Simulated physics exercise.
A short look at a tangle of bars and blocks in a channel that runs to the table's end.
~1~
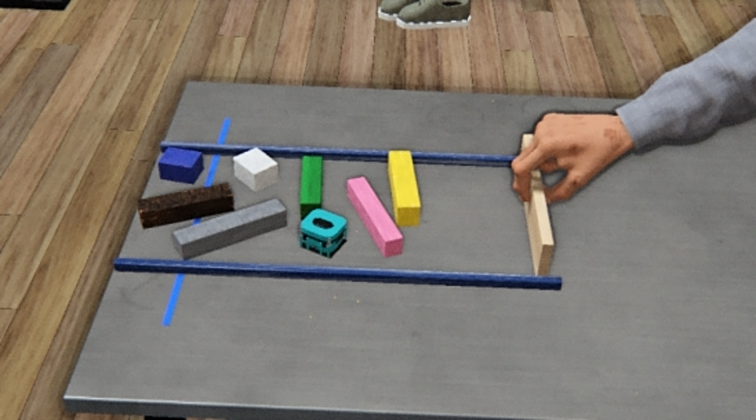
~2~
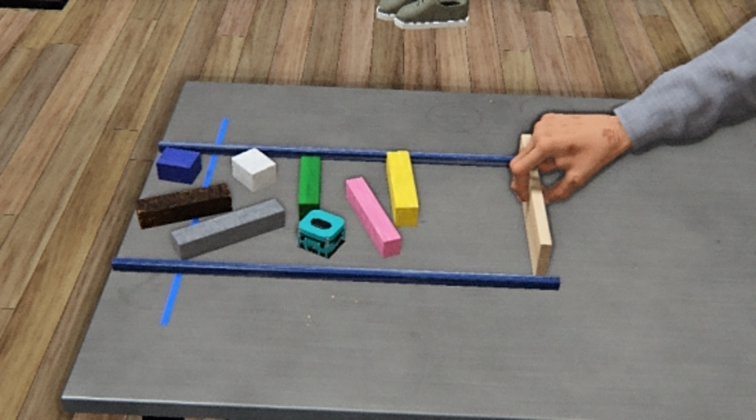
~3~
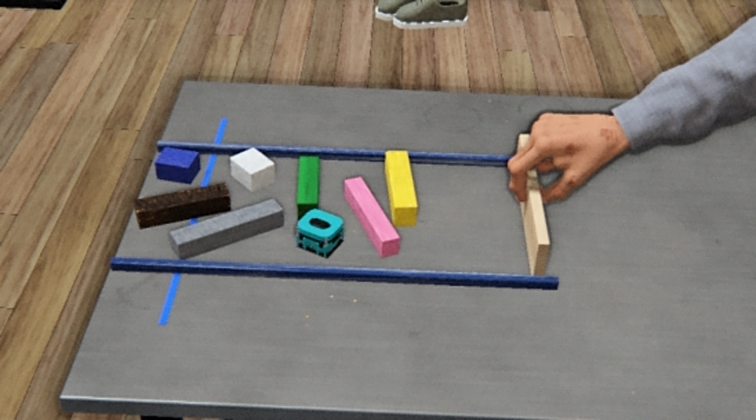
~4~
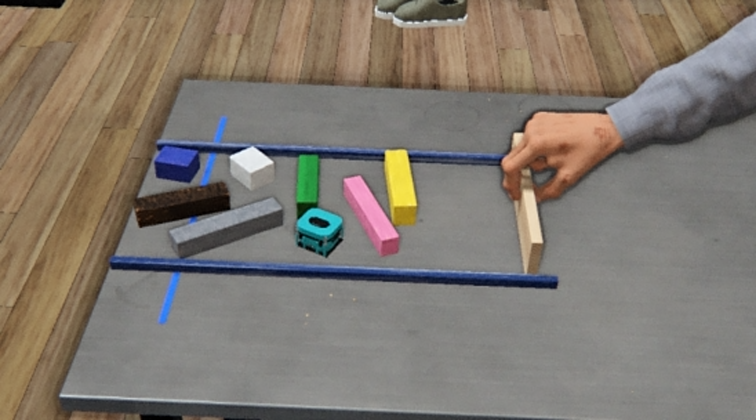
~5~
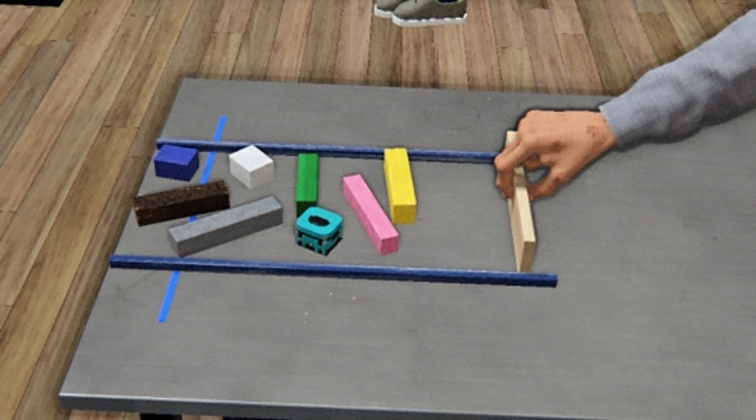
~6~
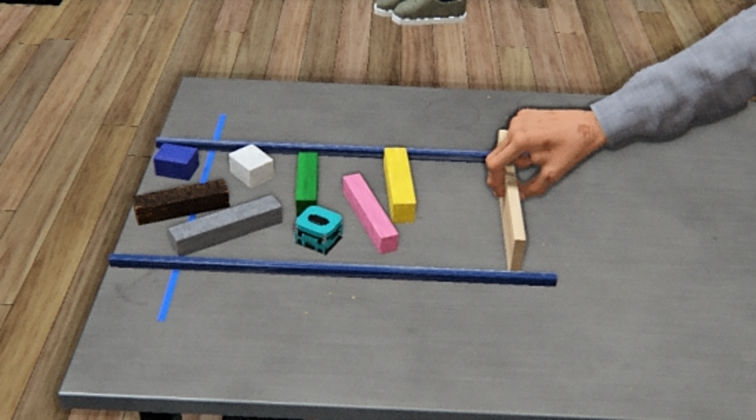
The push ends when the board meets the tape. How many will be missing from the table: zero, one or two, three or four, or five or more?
Outcome: The number that fall off is three or four.
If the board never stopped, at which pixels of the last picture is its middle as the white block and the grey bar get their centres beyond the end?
At (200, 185) for the white block; at (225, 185) for the grey bar.
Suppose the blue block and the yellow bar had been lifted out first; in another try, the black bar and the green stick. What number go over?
First 2, then 2.
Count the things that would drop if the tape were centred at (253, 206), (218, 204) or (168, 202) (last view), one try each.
The counts: 0, 3 and 6.
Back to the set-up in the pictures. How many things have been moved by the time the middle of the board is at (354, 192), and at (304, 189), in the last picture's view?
At the one place 4, at the other 6.
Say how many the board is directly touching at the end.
That makes 1.
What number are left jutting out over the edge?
3 of them.
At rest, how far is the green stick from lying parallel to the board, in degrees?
Roughly 35° out of line.
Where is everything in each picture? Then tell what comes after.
Blue block (181, 166); black bar (186, 206); grey bar (232, 229); board (535, 203); tape (201, 207), in the first frame.
Black bar (184, 206); turquoise case (322, 234), in the second frame.
Grey bar (228, 229); pink bar (371, 216), in the third frame.
Blue block (177, 165); board (525, 201), in the fourth frame.
Black bar (182, 203); white block (252, 167), in the fifth frame.
Blue block (177, 162); black bar (182, 202); grey bar (227, 225); board (509, 198); tape (197, 203), in the sixth frame.
Soon after, none off yet; blue block at rest near (177, 162); black bar at rest near (182, 202); grey bar at rest near (227, 225).
After that, none off yet; blue block at rest near (176, 162); black bar at rest near (182, 202); grey bar displaced a little near (183, 226).
In the end, the number that fall off is three or four; gone, grey bar, black bar and blue block.
